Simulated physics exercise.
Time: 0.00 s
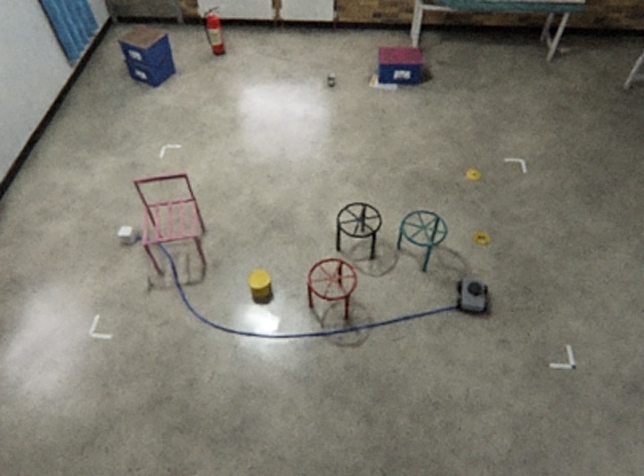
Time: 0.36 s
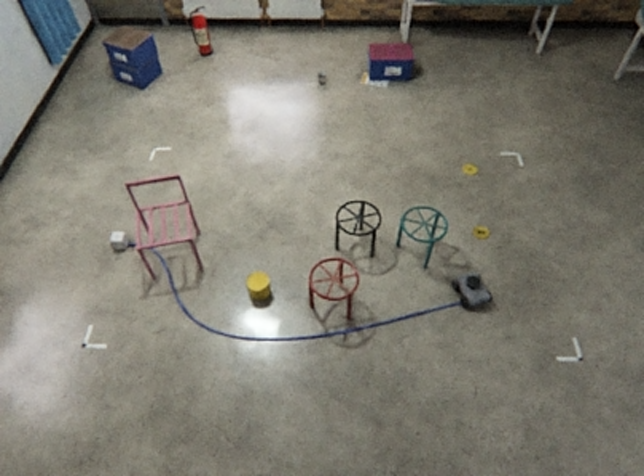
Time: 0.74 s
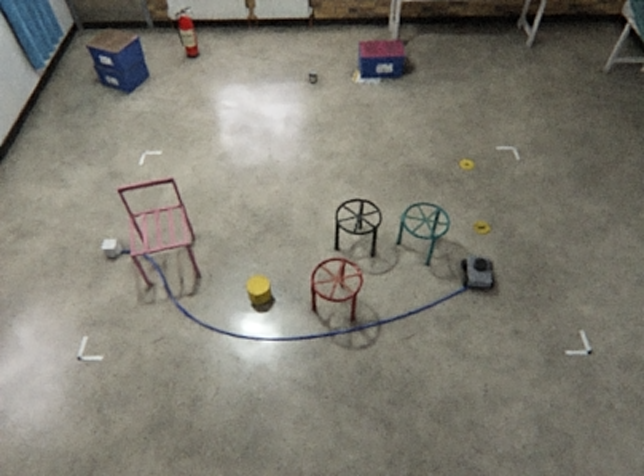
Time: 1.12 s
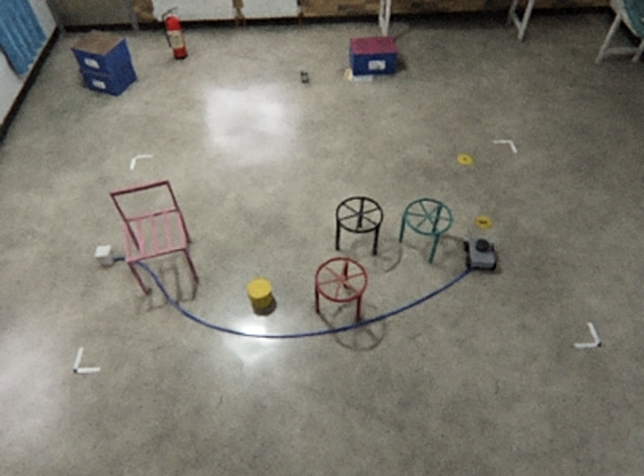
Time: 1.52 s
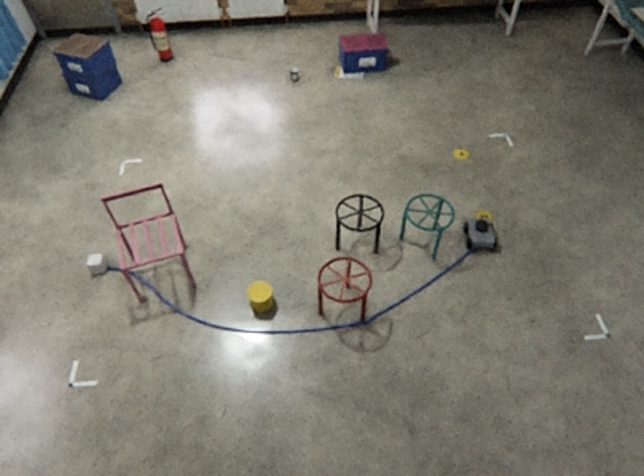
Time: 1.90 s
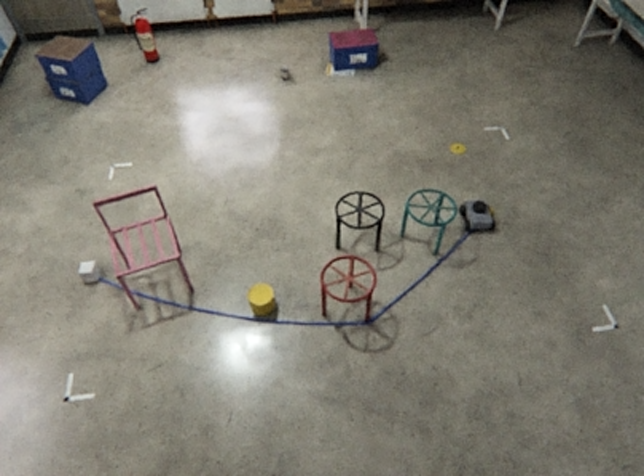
Small cart towing a blue lead away across a grey floor, the curve drawing tighter around a red stool and yellow bucket.
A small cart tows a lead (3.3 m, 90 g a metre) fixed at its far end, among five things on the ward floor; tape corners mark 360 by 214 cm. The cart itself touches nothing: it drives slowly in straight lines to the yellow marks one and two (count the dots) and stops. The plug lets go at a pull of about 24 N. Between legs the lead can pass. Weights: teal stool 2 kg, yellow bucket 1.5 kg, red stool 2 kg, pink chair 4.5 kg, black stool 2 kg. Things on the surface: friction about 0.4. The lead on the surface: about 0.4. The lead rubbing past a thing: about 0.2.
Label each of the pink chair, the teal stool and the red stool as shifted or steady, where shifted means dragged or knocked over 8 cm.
Labels: Pink chair steady, teal stool shifted, red stool shifted.
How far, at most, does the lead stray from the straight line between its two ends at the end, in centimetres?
40 cm.
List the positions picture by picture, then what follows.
Shows, pink chair (169, 219); teal stool (424, 227); red stool (332, 278); marks (474, 175) (481, 238); lead runs through (188, 306) (261, 335) (348, 330) (430, 312); cart (471, 304), in the first picture.
Shows, lead runs through (262, 339) (434, 310); cart (474, 298), in the second picture.
Shows, lead runs through (271, 339) (443, 300); cart (477, 281), in the third picture.
Shows, lead runs through (283, 336) (449, 284); cart (480, 262), in the fourth picture.
Shows, lead runs through (295, 331) (452, 266); cart (480, 243), in the fifth picture.
Shows, pink chair (143, 243); teal stool (432, 206); red stool (349, 277); lead runs through (215, 313) (309, 324) (395, 301); cart (478, 224), in the sixth picture.
After 3.1 s, cart at (464, 189), 15 N at the fixed end; red stool 22 cm off its start, teal stool 14 cm off its start, yellow bucket 9 cm off its start.
After 4.4 s, cart at (459, 148), plug out; red stool 36 cm off its start, teal stool 29 cm off its start, yellow bucket 21 cm off its start.
After 5.6 s, cart at (472, 179), plug out; red stool 36 cm off its start at (332, 235), teal stool 29 cm off its start at (407, 182), yellow bucket 21 cm off its start at (265, 268).
After 6.9 s, cart at (484, 209), plug out; red stool 36 cm off its start, teal stool 28 cm off its start, yellow bucket 21 cm off its start.
After 7.3 s, cart at (484, 209), plug out; red stool 36 cm off its start at (332, 235), teal stool 28 cm off its start at (407, 182), pink chair 0 cm off its start at (143, 243), yellow bucket 21 cm off its start at (265, 268).
